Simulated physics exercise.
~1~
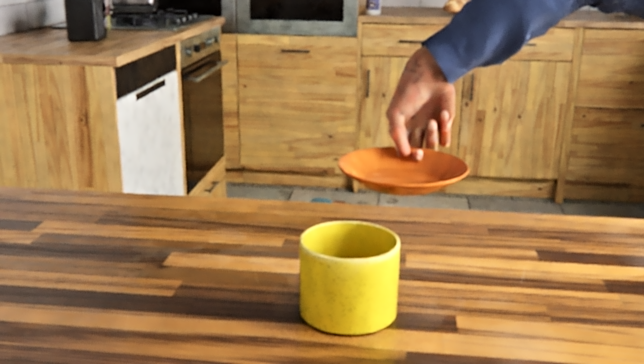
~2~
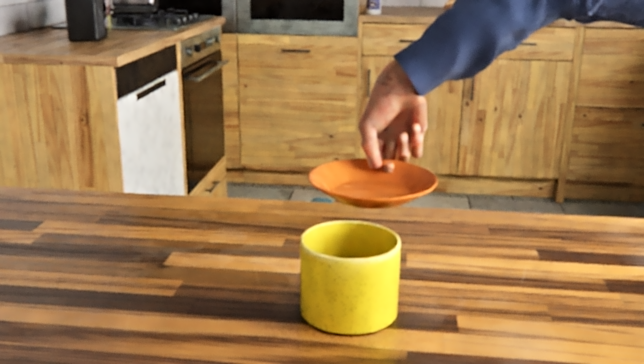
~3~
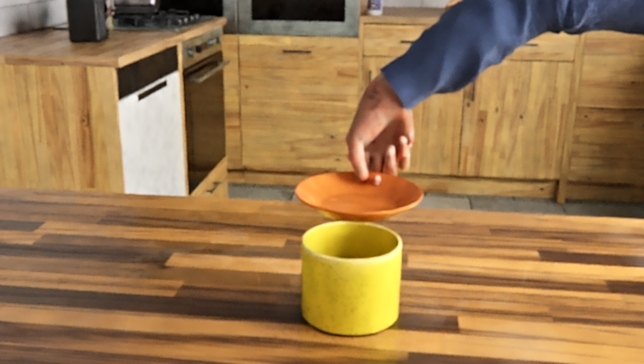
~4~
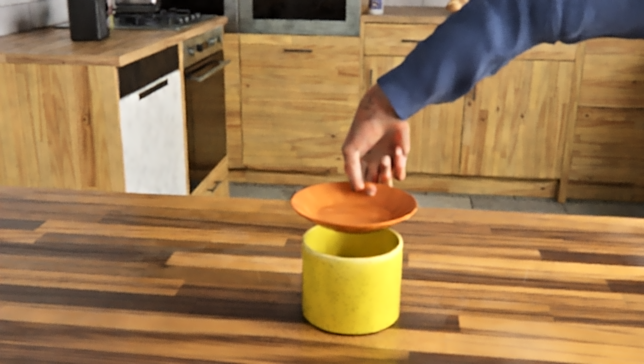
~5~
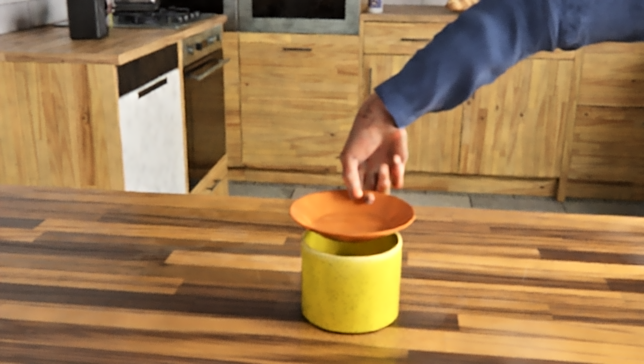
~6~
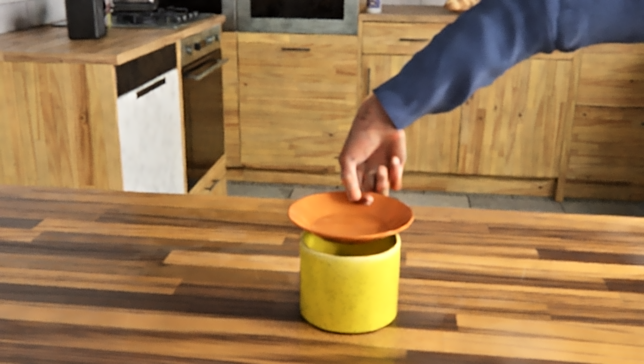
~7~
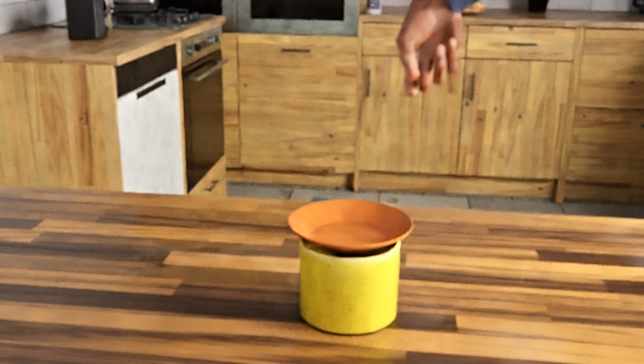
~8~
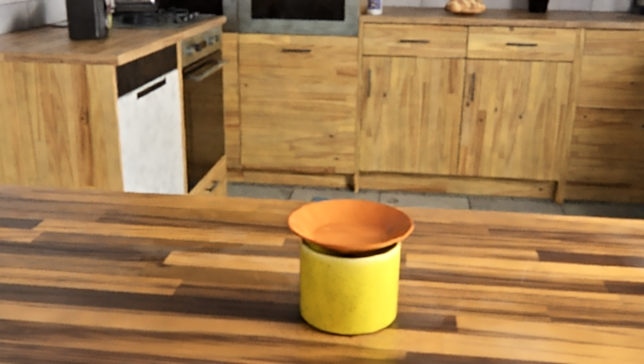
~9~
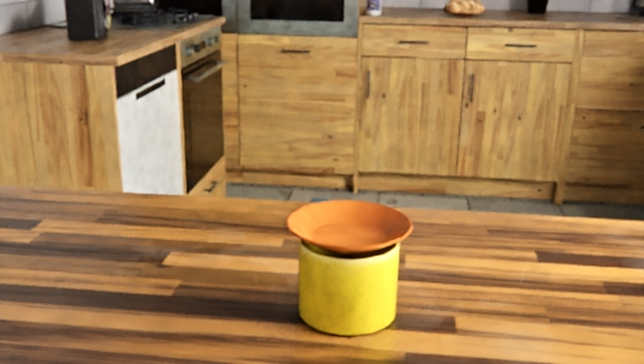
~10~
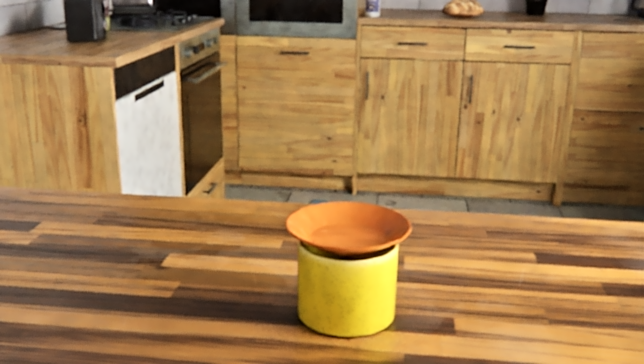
An orange plate is lowered by a hand onto a yellow pot and stays on top.
